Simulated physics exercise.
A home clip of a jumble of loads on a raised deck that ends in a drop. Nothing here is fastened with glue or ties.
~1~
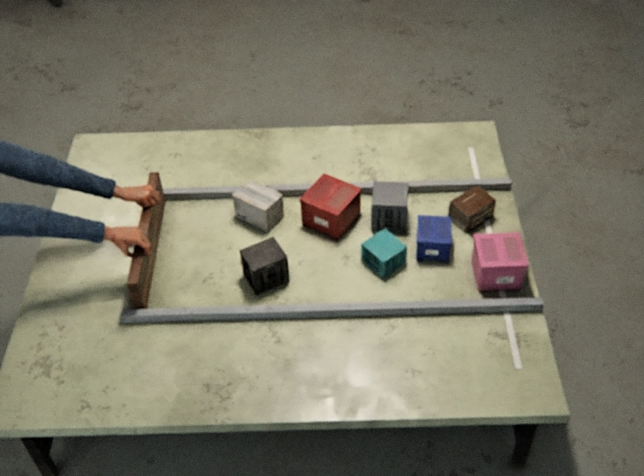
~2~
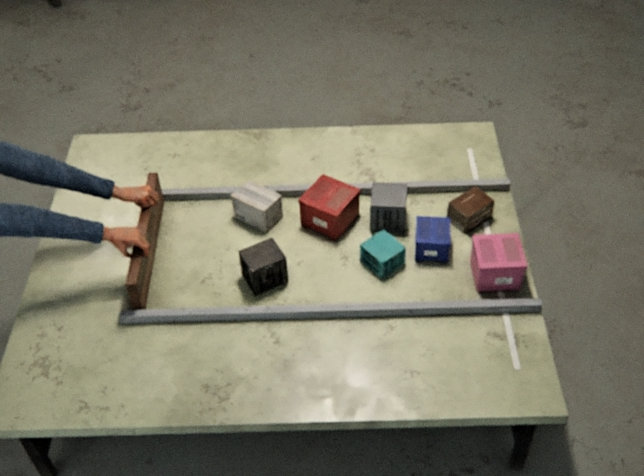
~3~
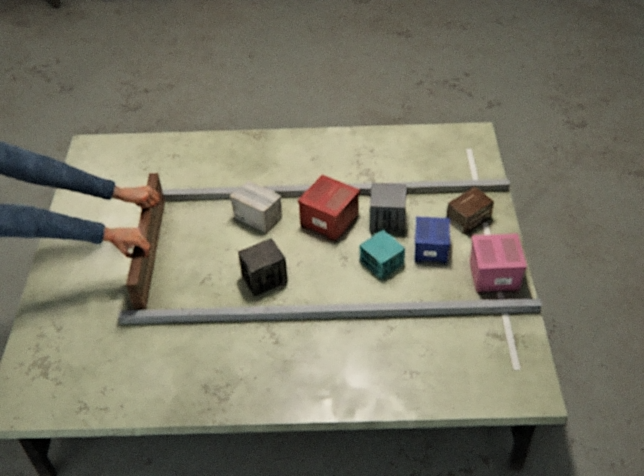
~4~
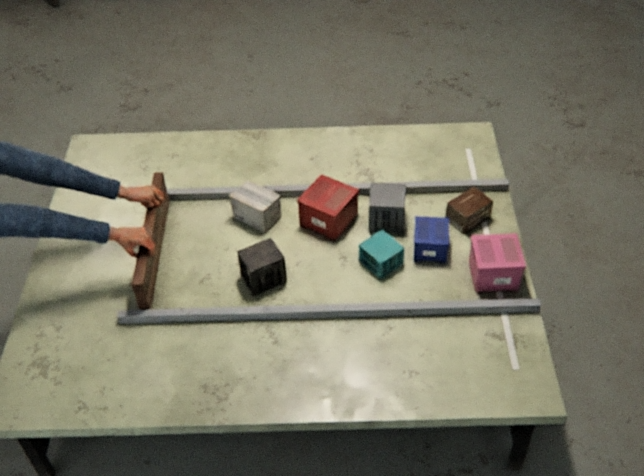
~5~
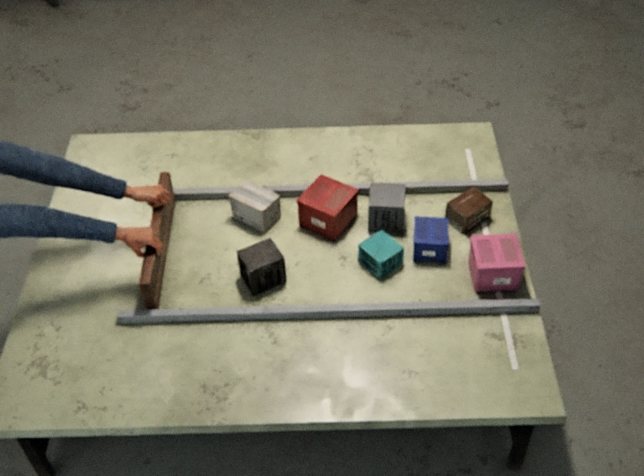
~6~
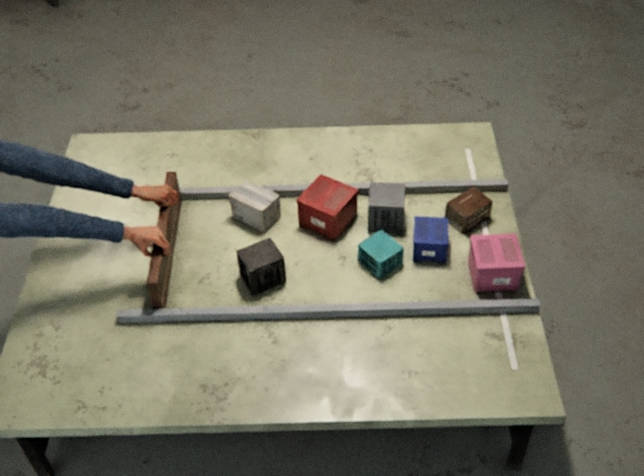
The clip shows small boxes and crates in various colours between two rails on a table, while a pair of hands holds a wooden plank at the left, then slides it slightly right; the boxes stay still.
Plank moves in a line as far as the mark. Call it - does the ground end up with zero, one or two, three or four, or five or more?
The ground ends up with five or more.
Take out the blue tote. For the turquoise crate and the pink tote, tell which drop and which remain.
Result - turquoise crate: It stays aboard; pink tote: It comes off.
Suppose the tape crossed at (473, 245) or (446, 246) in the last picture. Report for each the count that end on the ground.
So that's 5 for the first and 2 for the second.
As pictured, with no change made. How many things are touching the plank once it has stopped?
3 touch it.
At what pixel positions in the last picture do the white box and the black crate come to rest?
The white box ends up near (505, 194), and the black crate near (516, 266).
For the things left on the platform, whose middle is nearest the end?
The foremost one is the white box.
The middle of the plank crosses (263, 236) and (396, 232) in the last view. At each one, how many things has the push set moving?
At that stage 3; at the next, 7.
A little later, none off yet; pink tote at rest near (495, 264); brown box at rest near (468, 210); blue tote at rest near (430, 239).
Next, none off yet; pink tote at rest near (496, 265); brown box shifted about its own width near (518, 214); blue tote shifted about its own width near (460, 242).
When it is over, the number that fall off is five or more; down, red tote, grey crate, blue tote, brown box and pink tote.
